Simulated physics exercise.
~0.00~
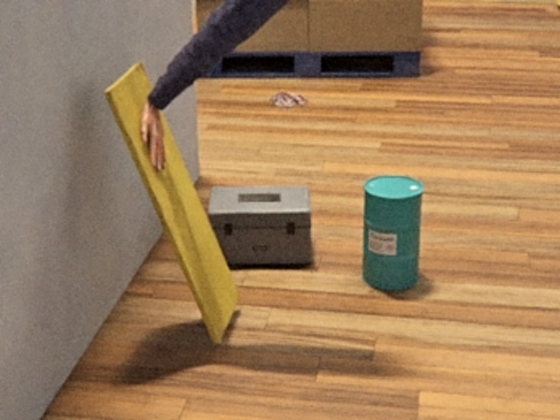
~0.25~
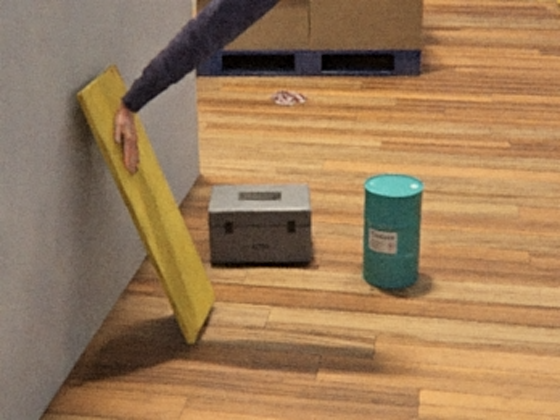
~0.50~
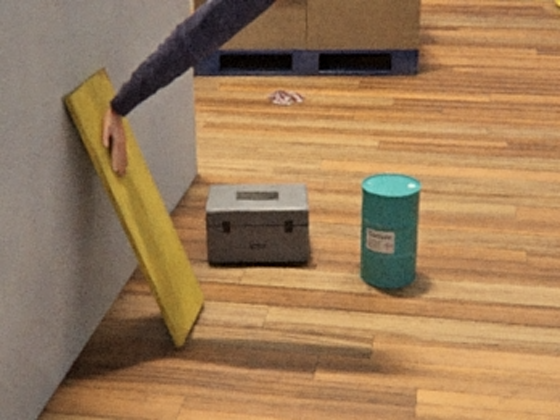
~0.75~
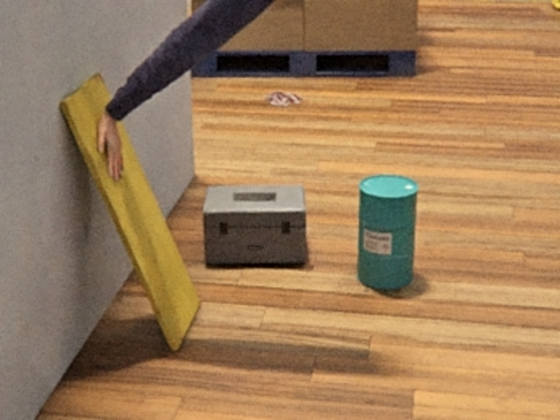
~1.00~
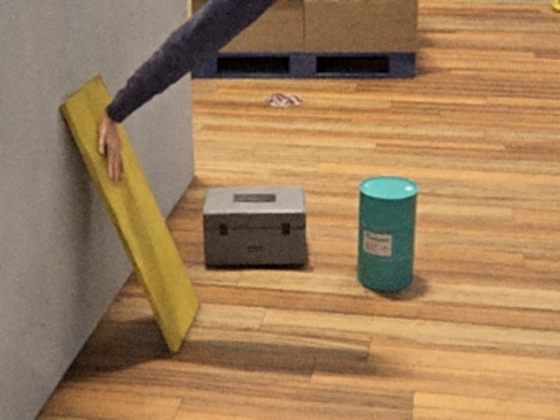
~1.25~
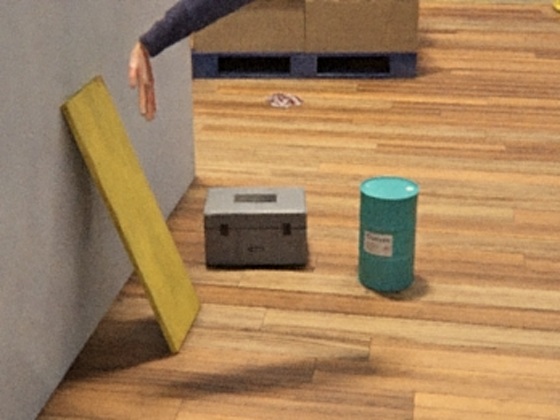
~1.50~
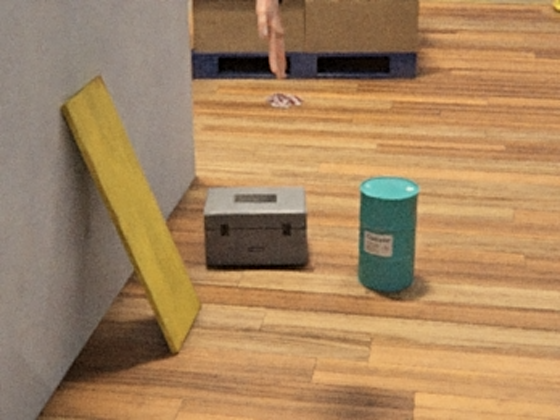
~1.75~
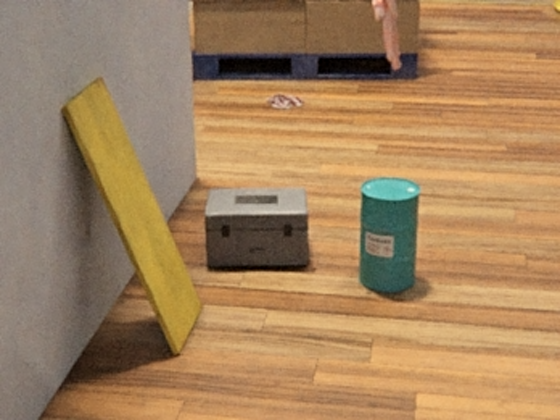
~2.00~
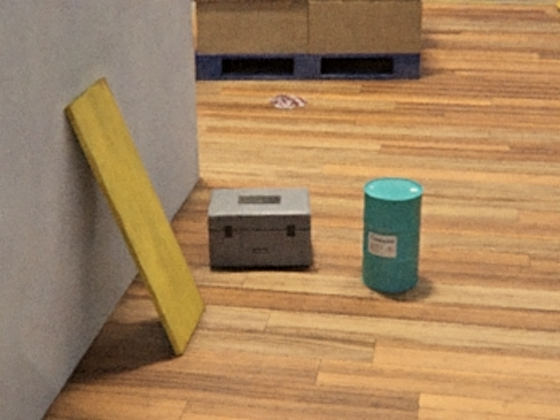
A yellow board is leaned against a grey wall by a hand and stays propped there after release.
